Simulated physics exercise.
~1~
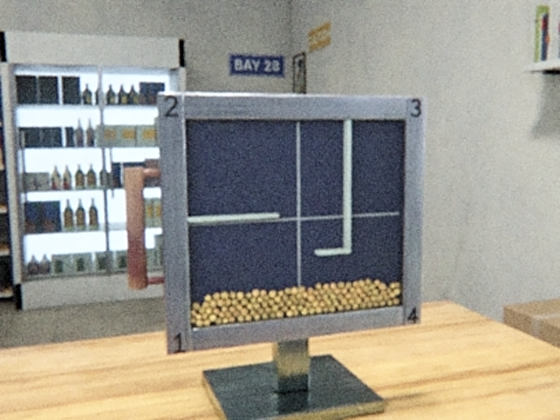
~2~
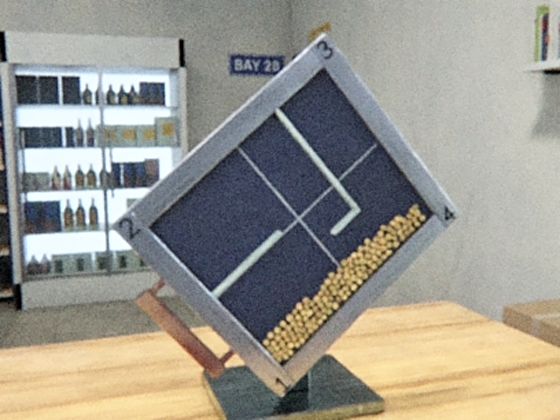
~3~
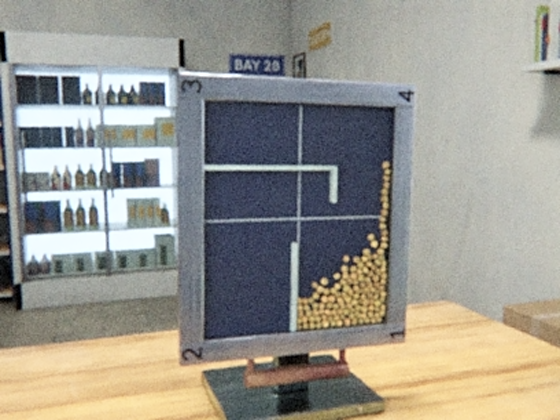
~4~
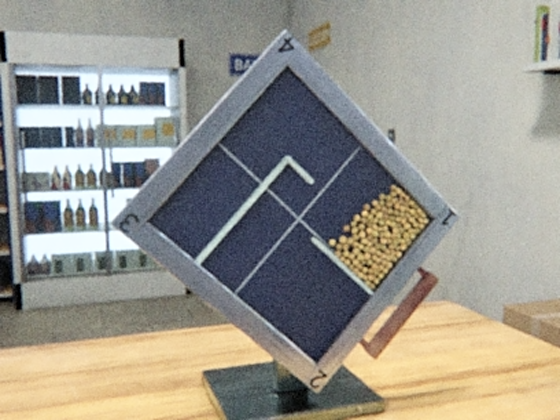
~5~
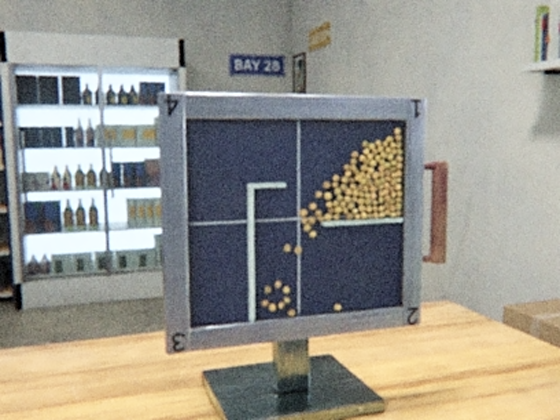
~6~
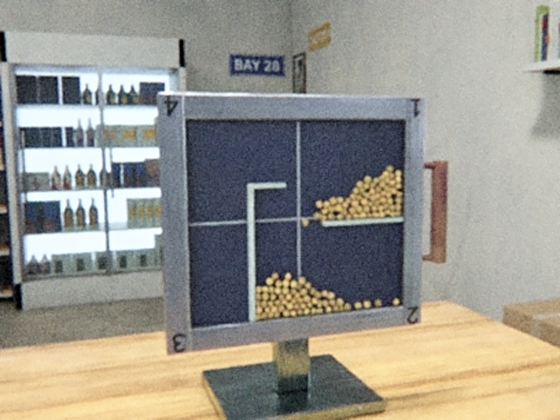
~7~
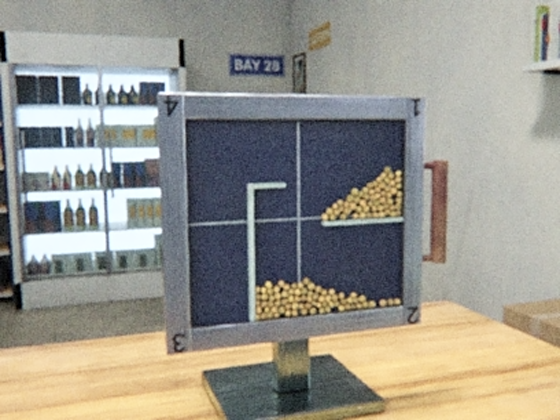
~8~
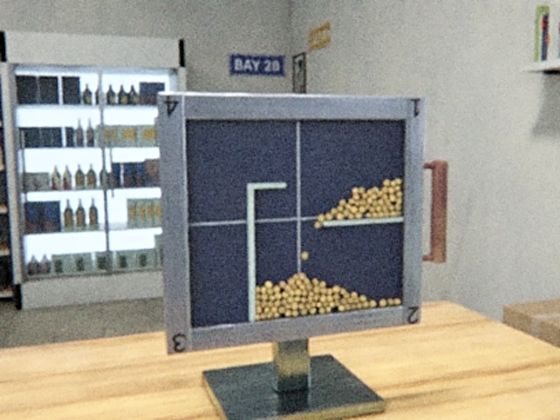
A square, clear-faced case with a grey frame and dark blue back stands on a wooden counter, seen from the front by a still camera, with lit bottle shelves behind at left. Tan beads lie along its bottom, below pale inner walls, and a reddish handle sits at the left. The case turns counterclockwise, and the beads slide into the lower right, then gather against a wall on the right. It stops upside down, handle at right, as beads spill off a shelf. Finally, one pile remains upper right, another spreads along the bottom, and the upper left is empty.
